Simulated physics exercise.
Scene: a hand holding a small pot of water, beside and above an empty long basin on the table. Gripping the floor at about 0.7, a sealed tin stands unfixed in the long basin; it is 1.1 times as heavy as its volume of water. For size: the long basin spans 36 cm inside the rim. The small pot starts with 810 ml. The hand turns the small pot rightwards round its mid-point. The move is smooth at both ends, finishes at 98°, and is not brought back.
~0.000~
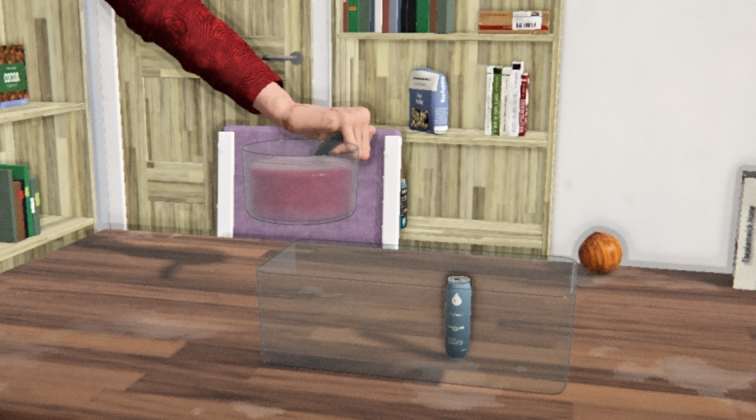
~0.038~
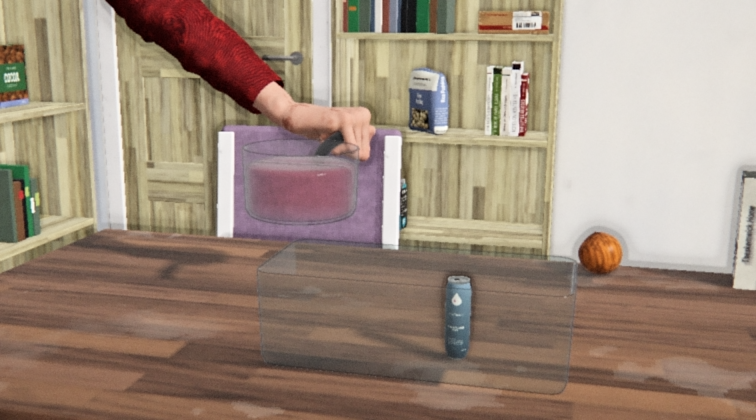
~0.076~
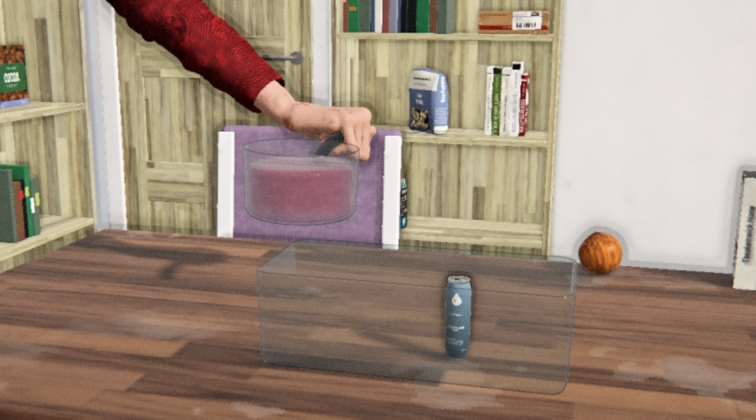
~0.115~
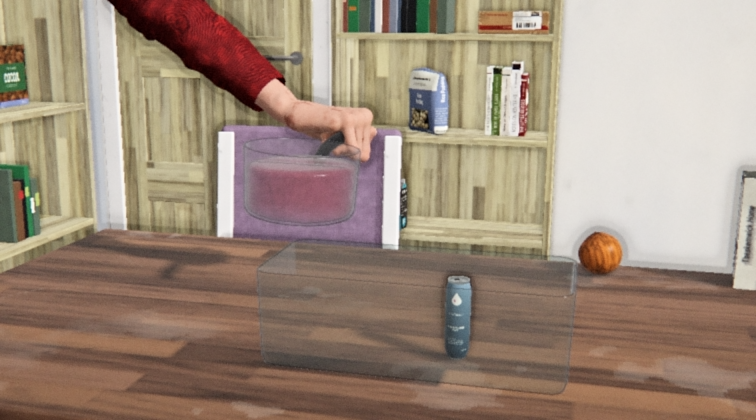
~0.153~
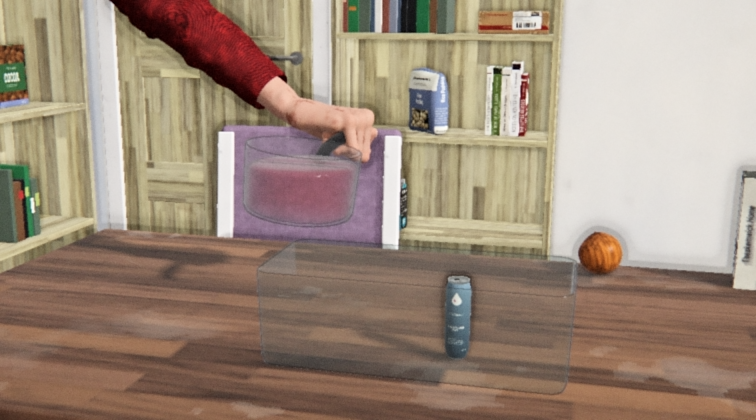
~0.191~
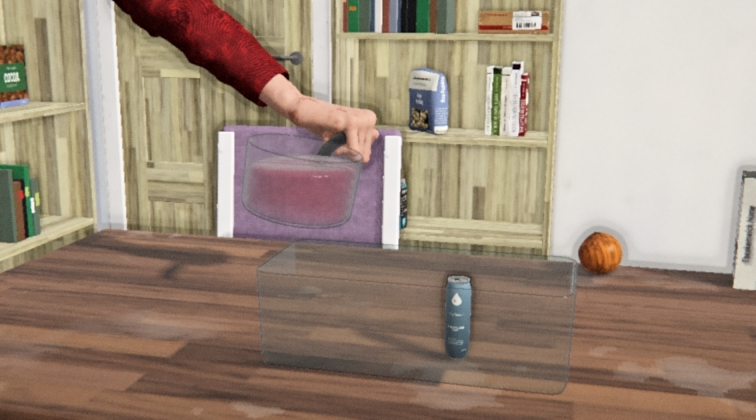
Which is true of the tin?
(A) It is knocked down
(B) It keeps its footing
It keeps its footing.
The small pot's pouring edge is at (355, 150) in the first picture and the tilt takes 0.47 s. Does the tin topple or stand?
Then it stays on its base.
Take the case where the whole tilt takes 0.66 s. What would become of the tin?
Result: Tin upright.
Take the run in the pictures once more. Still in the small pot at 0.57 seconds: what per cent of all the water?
Roughly 72 percent.
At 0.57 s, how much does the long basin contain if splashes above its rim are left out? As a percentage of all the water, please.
7 %, roughly.
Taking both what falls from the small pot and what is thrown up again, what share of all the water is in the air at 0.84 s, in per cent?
Airborne share: Near 8 %.
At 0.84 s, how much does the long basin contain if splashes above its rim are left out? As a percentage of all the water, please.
Reading: Approx. 74 %.
By 0.57 s the tilt is 64° and 71 per cent is still to pour; the tin stands where it began.
By 0.84 s the tilt is 95° and 18 per cent is still to pour; the tin stands where it began.
By 1.13 s the tilt is 98° and 3 per cent is still to pour; the tin stands where it began.
By 1.44 s the tilt is 98° and 0 per cent is still to pour; the tin stands where it began.
At rest the tin stands where it began.
